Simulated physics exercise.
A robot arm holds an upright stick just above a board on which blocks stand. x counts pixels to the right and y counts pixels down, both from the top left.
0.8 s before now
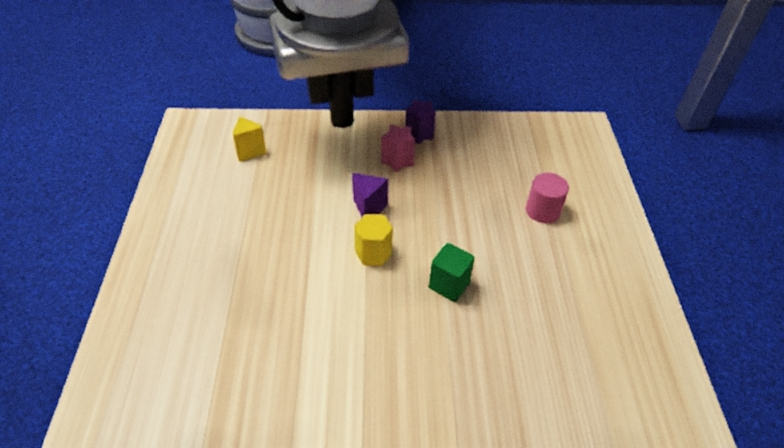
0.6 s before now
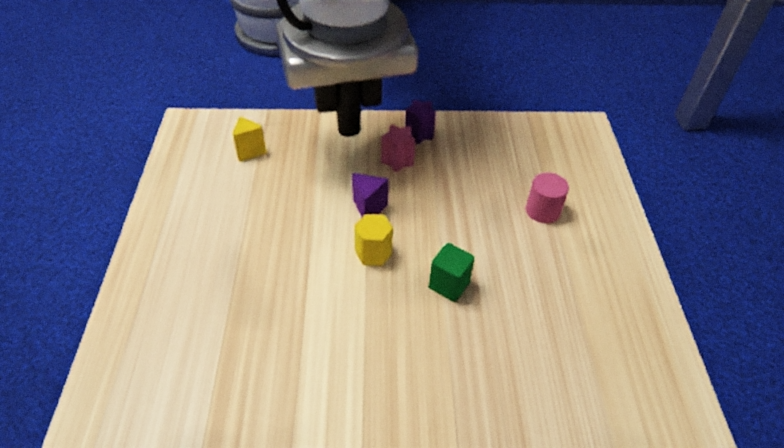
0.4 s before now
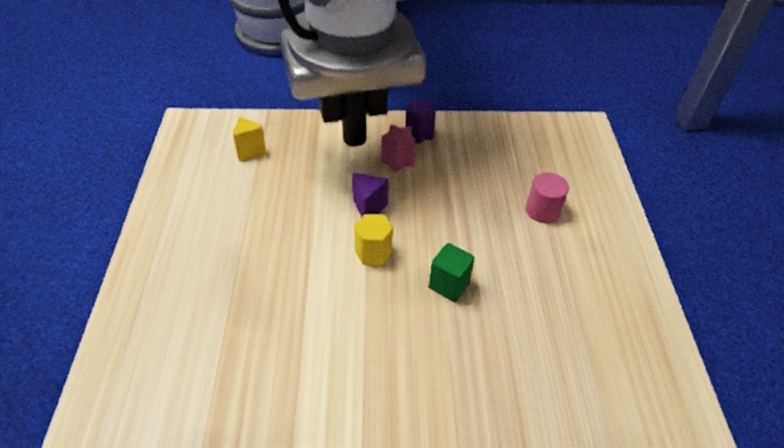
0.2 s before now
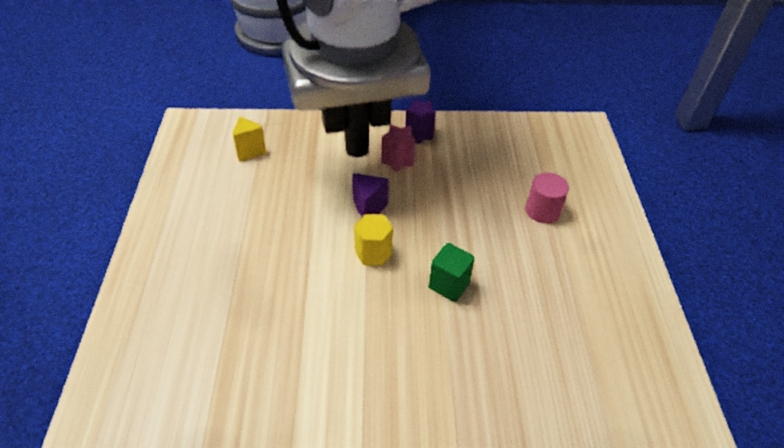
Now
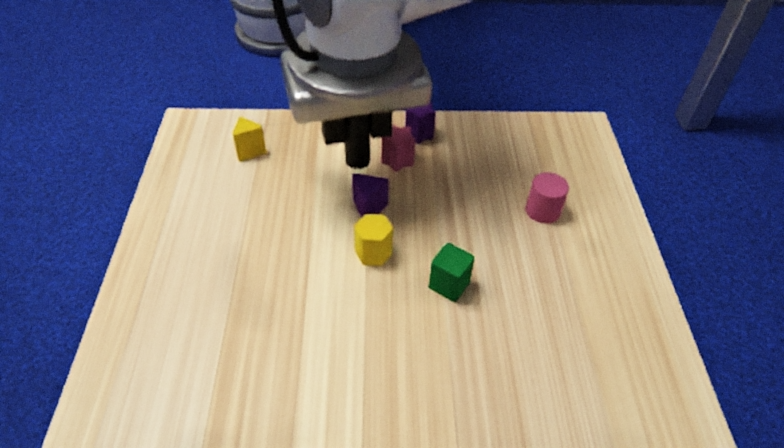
A robot arm holding a dark upright stick reaches in from the top of a pale wooden board on a blue floor, seen from above by a still camera. A yellow triangle sits at left, purple, pink and yellow blocks near the middle, a green cube below and a pink cylinder at right. The stick moves slightly toward the viewer and right, nearing the purple triangle, while the blocks stay still.
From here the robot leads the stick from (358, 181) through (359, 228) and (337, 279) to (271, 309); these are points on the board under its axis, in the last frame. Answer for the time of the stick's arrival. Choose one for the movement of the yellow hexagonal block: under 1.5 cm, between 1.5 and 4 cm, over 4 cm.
The yellow hexagonal block moves 1.5-4 cm.
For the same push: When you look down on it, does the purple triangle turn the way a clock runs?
No.
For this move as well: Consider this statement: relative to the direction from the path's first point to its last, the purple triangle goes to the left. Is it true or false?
This is true.
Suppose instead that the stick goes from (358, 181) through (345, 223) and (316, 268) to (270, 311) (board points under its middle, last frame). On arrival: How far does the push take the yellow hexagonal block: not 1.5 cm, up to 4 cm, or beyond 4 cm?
Answer: Less than 1.5 cm.
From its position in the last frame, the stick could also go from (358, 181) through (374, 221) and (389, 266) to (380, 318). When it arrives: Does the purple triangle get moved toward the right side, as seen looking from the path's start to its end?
I believe not.
The first path, step by step. One third of the way, stick at (358, 209); purple triangle at (382, 210), turned 65° anticlockwise; yellow hexagonal block at (376, 232).
Two thirds of the way, stick at (335, 260); purple triangle at (386, 216), turned 85° anticlockwise; yellow hexagonal block at (381, 243).
At the end, stick at (267, 290); purple triangle at (386, 216), turned 85° anticlockwise; yellow hexagonal block at (381, 243); pink star-shaped block not moved.
